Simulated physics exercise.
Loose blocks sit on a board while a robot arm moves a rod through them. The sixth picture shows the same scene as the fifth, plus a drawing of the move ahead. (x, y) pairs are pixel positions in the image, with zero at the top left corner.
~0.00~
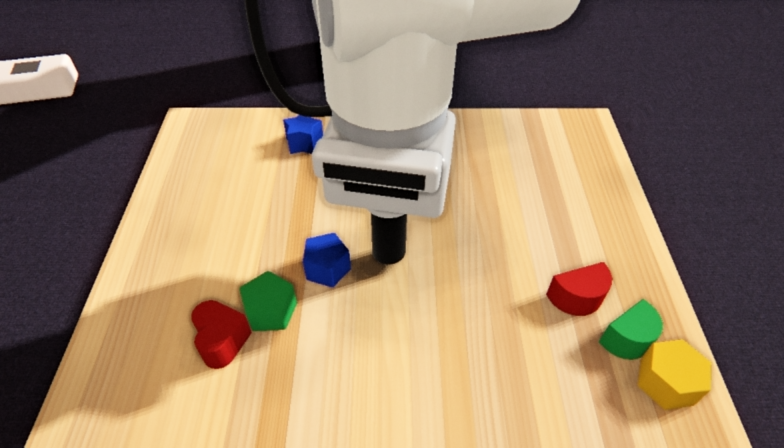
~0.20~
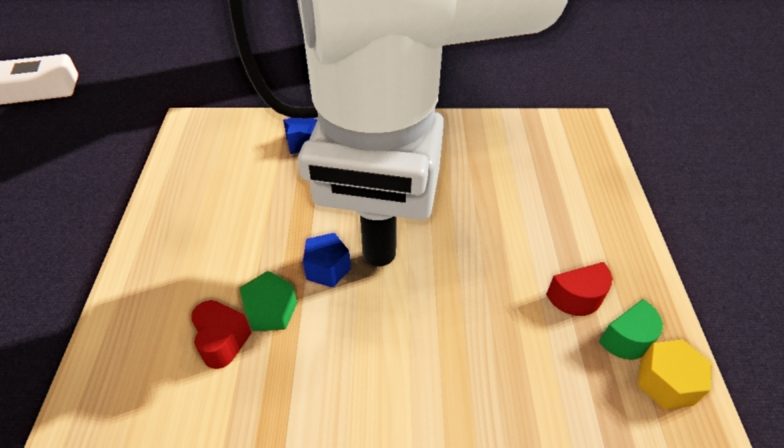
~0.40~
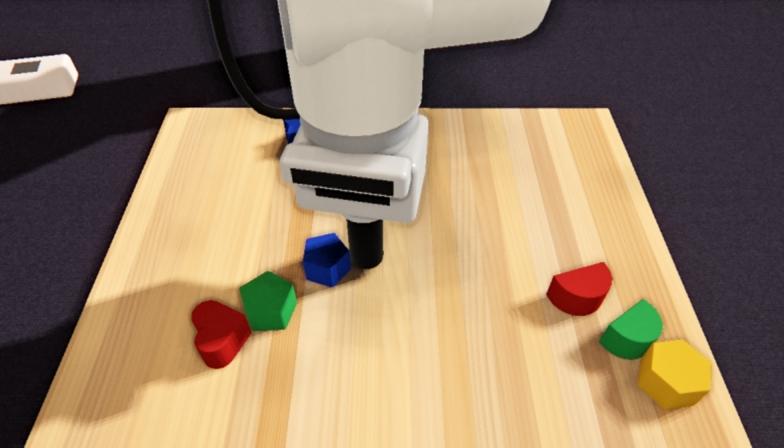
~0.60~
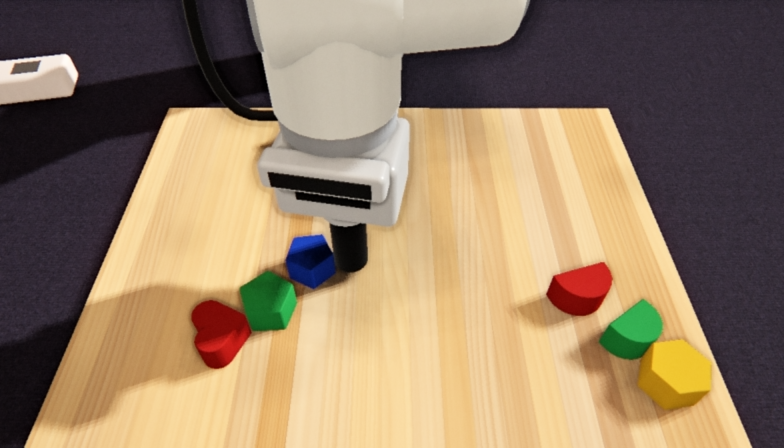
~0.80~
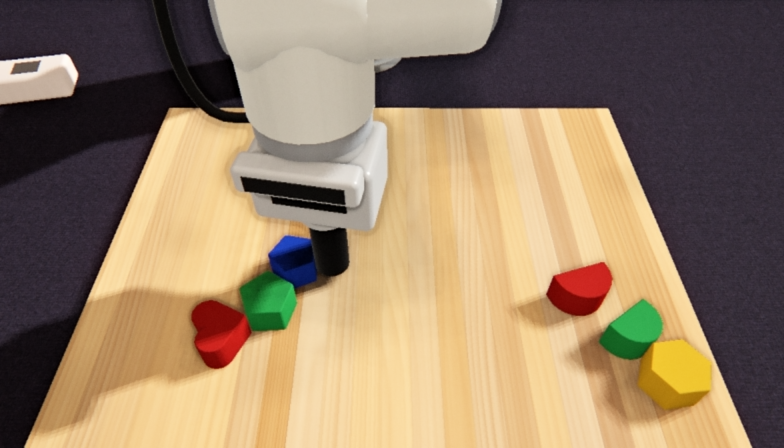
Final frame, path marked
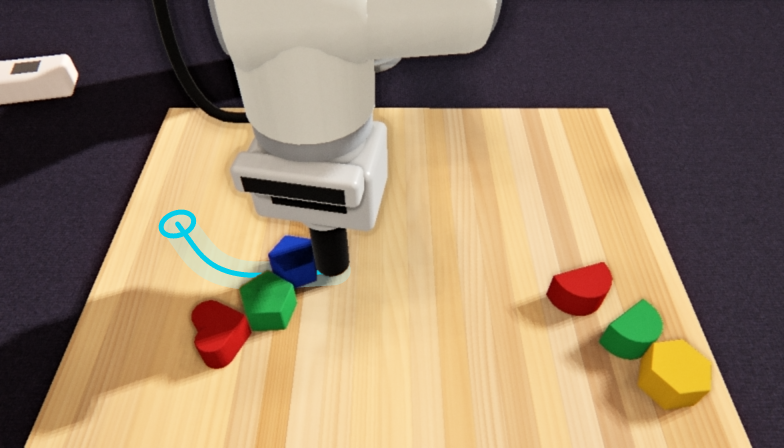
A robot arm moves its black rod left and pushes the blue pentagon slightly left.
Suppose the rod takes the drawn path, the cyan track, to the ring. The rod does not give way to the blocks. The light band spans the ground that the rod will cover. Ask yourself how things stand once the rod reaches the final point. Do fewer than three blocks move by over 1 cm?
Yes, it checks out.
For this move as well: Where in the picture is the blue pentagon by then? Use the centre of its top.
Just about (136, 227).
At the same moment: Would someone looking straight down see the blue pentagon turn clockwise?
No.
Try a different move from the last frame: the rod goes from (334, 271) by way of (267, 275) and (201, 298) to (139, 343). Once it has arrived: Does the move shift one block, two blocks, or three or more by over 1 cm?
Of all the blocks, just one travels more than a centimetre.
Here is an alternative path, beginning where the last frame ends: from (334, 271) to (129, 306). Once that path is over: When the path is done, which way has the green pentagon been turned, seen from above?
From overhead, the rotation is counterclockwise.
Path on the board, from (334, 271) through (267, 275) and (208, 261) to (177, 224).
What follows on the original path. One third of the way, rod (263, 267); blue pentagon (225, 247), turned 30° clockwise.
Two thirds of the way, rod (204, 252); blue pentagon (164, 235), turned 20° clockwise.
At the end, rod (174, 216); green pentagon in place; blue pentagon (136, 227), turned 30° anticlockwise.
